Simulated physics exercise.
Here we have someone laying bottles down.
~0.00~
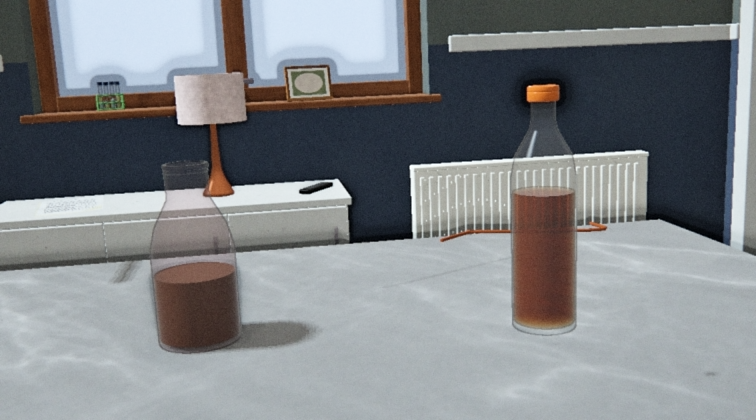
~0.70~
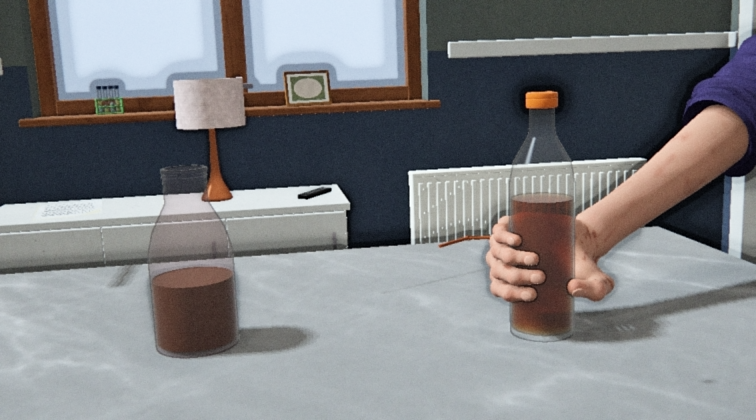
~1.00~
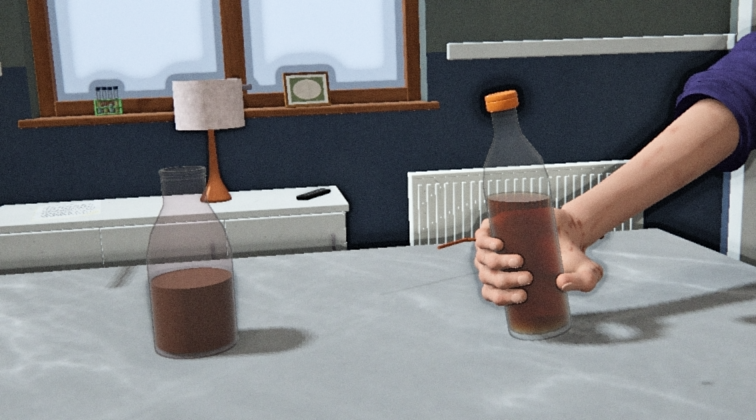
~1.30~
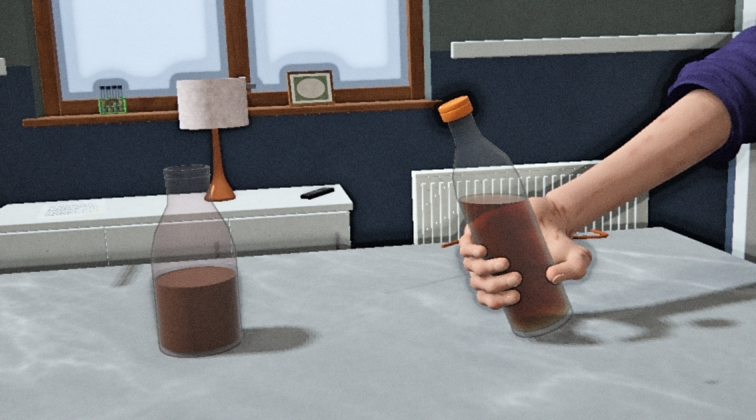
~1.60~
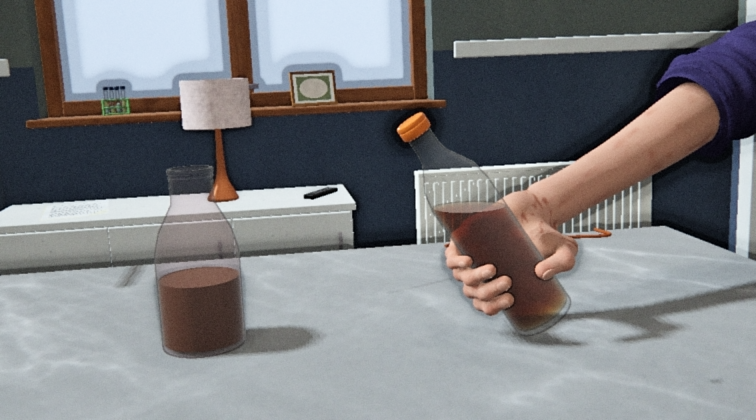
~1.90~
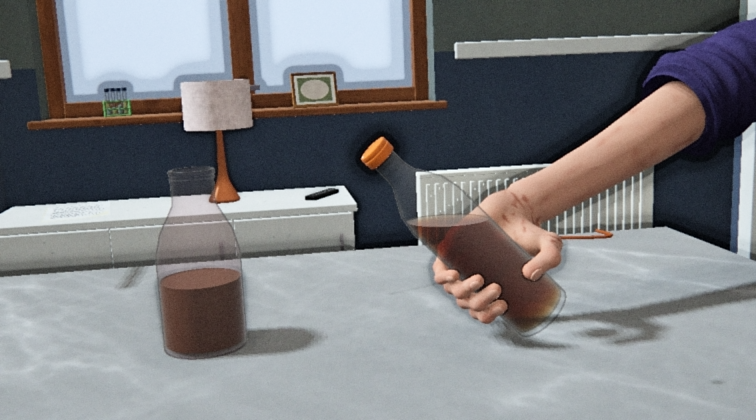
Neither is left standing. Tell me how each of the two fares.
The left one lets some out and the right one holds it all.
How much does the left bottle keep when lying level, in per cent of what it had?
I make it 45 per cent.
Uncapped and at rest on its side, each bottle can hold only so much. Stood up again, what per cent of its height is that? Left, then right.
Near 16 and 24 in a hundred.
By 2.6 s, the right bottle is nearly down; right bottle, dry at the neck.
By 3.6 s, the right bottle lies flat; right bottle, dry at the neck.
By 6.5 s, both lie flat; right bottle, dry at the neck; left bottle, some has come out.
